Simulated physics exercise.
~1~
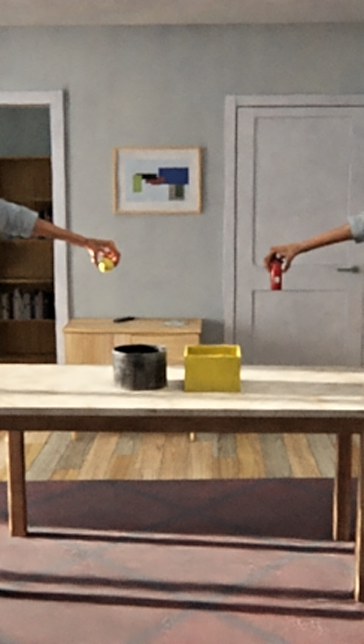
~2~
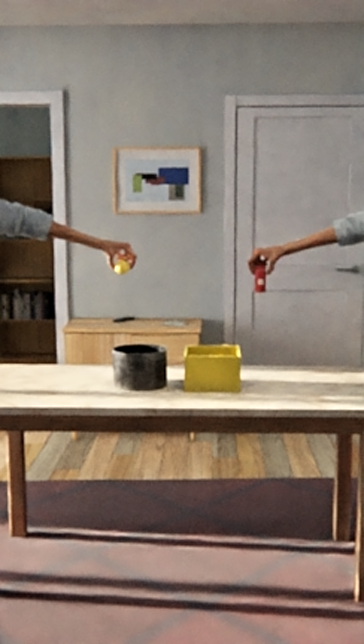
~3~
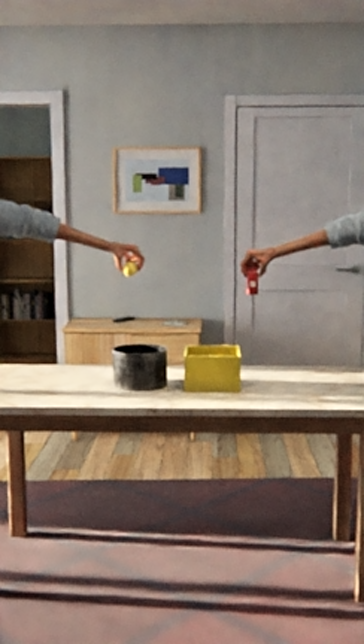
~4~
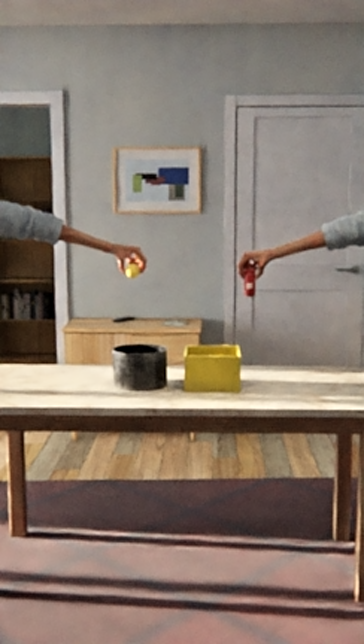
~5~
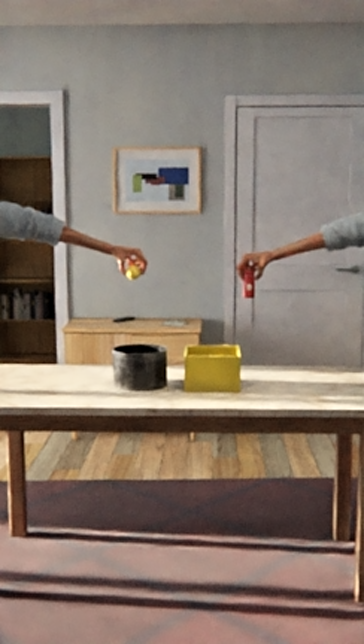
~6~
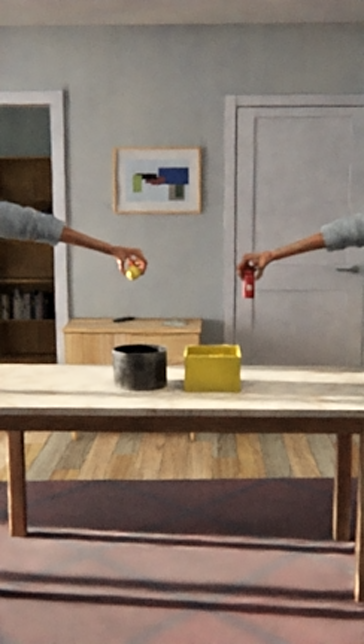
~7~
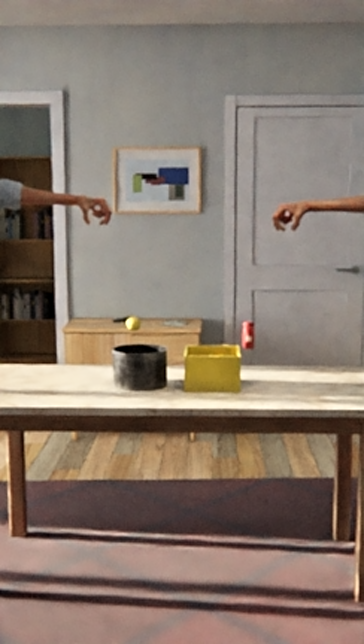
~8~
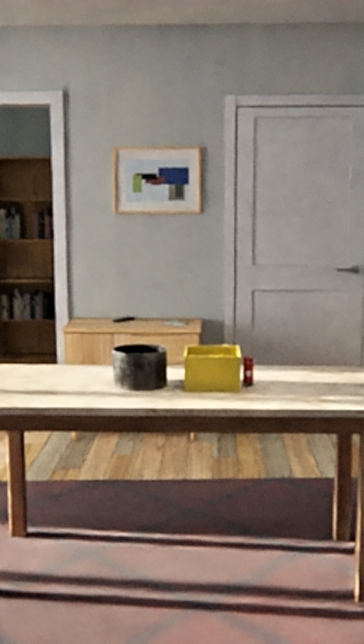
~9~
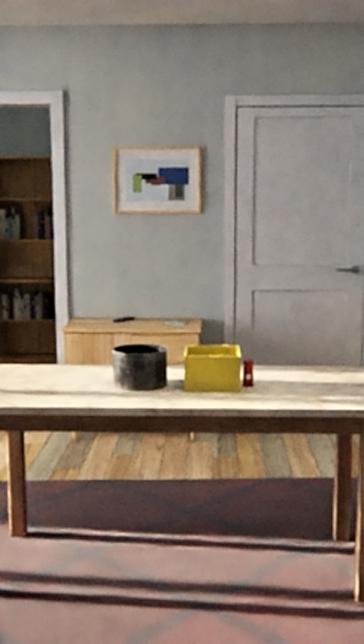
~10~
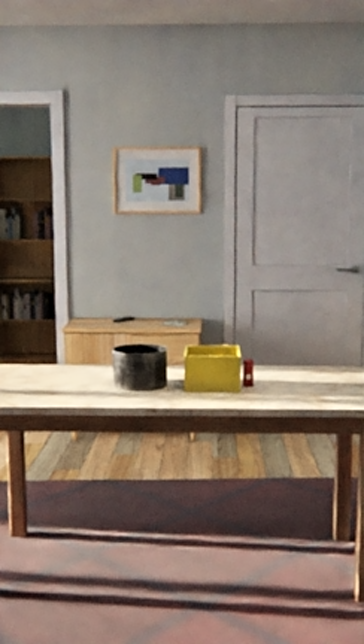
Two hands reach in from opposite sides above a pale wooden table, the left holding a yellow lemon and the right a small red shaker. Below them stand a dark round pot on the left and a yellow crate on the right, seen from the front in a grey room with a framed print, a low cabinet and a door. The hands move inward and pause, then let go and draw back. The lemon falls into the pot and is lost from view. The shaker drops just right of the crate and stays upright on the table outside it.
